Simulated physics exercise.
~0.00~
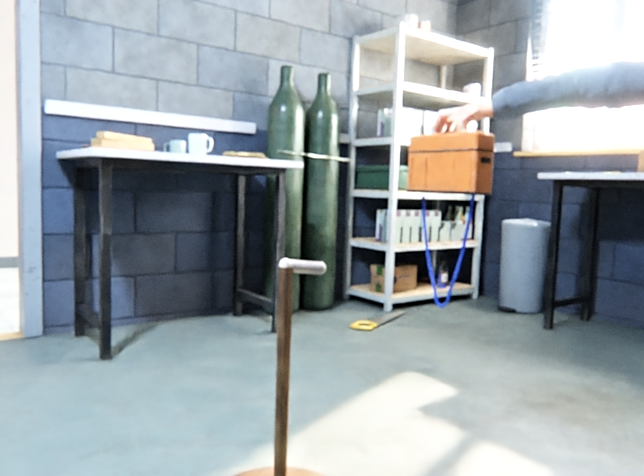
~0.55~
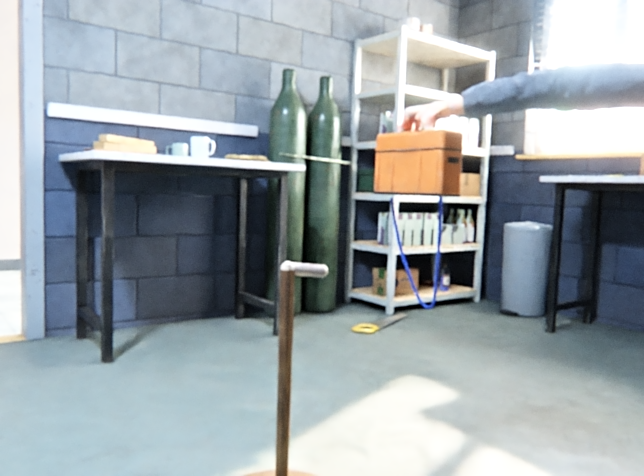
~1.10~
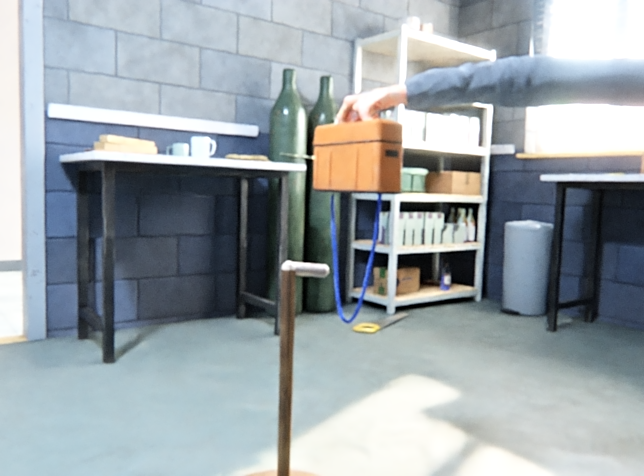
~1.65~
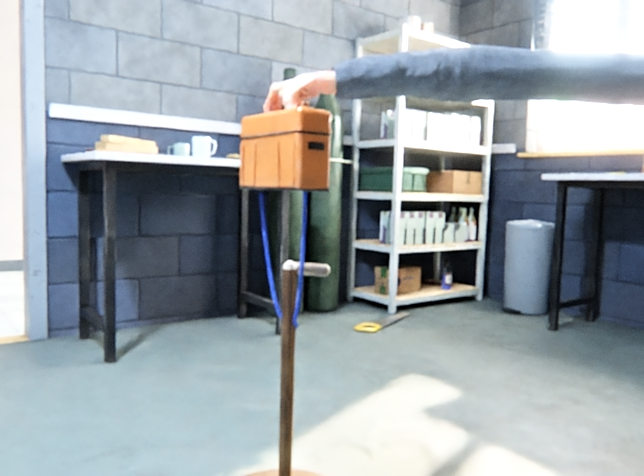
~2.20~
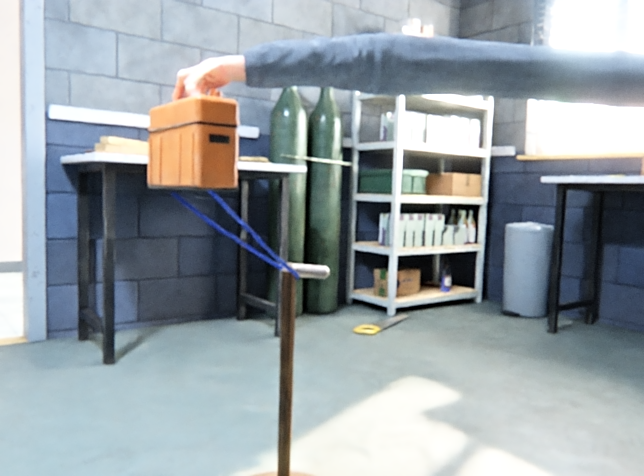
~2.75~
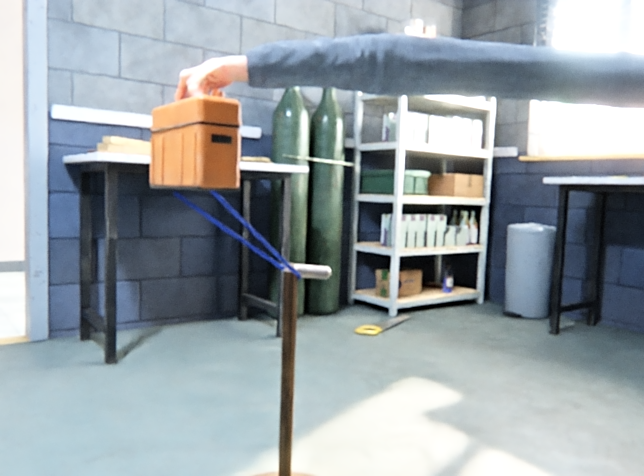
An orange case carried left by a hand snags its blue loop on a post's hook.
